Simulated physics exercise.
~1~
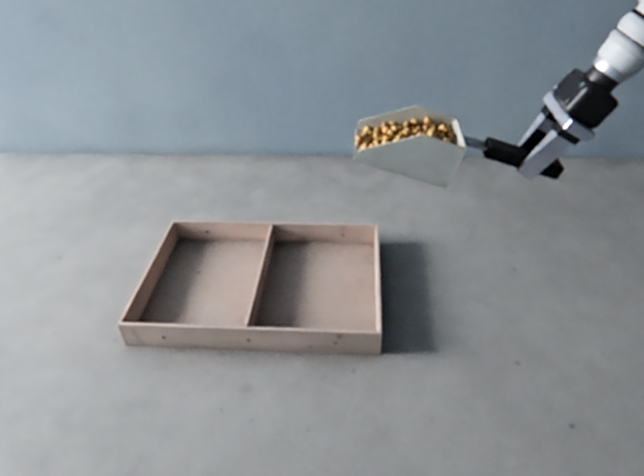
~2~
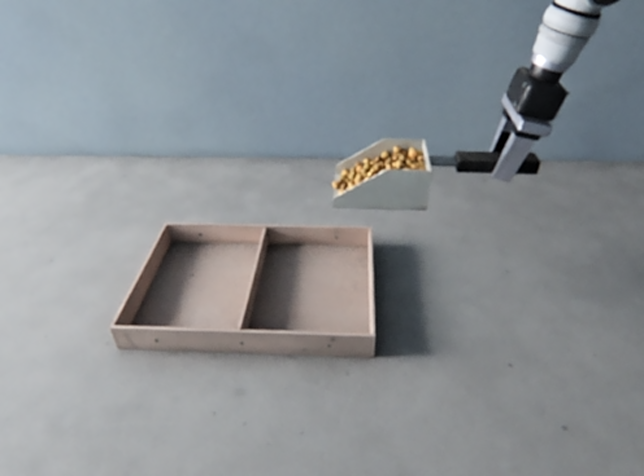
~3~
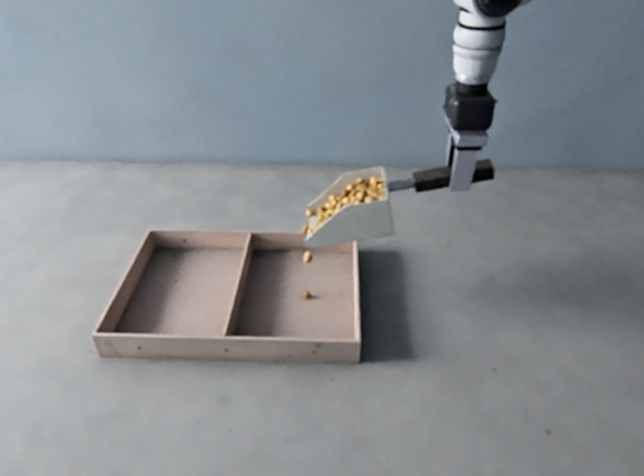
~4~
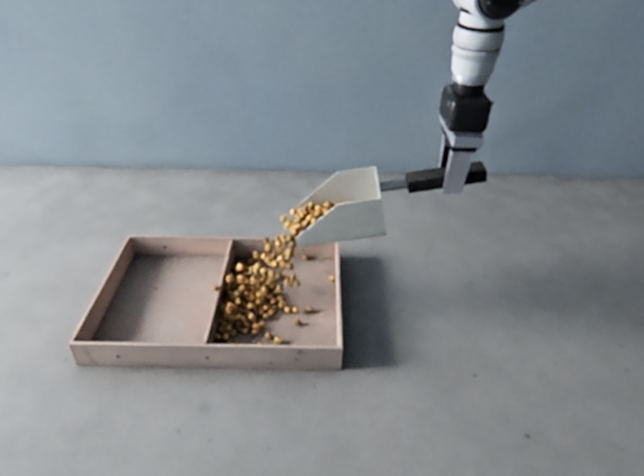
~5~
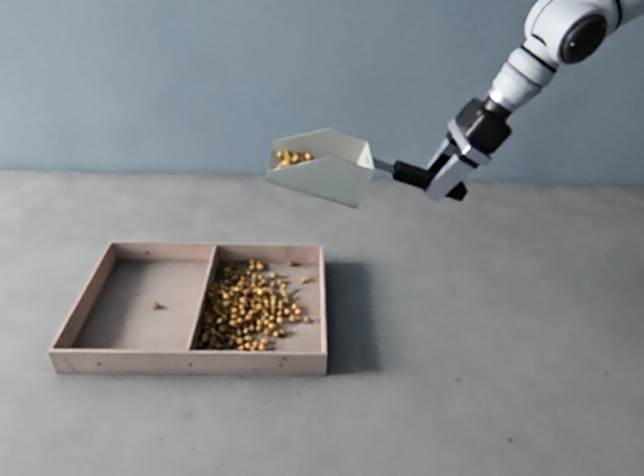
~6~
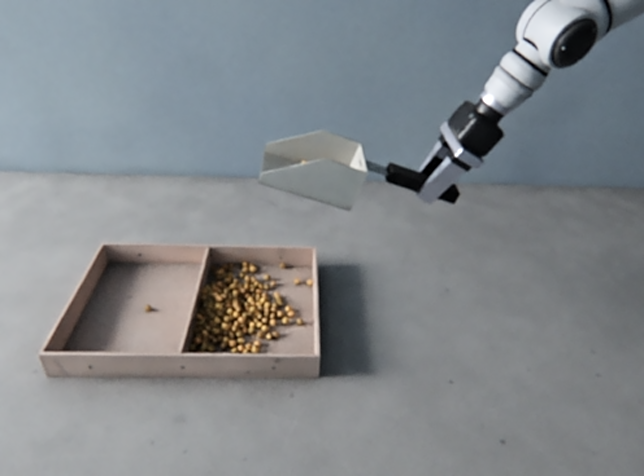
A robot arm reaching in from the upper right holds a pale, open-fronted scoop heaped with golden-brown dried chickpeas, seen from slightly above against a blue-grey wall. Below it on a grey table top stands a shallow, pinkish-brown tray split in two by a cross wall. The scoop moves left and down toward the tray, levelling and then tipping forward until a few chickpeas drop. A thick stream then pours into the right part. The scoop tilts back and lifts with some chickpeas still inside, leaving a spread pile on the right and a lone chickpea on the left.
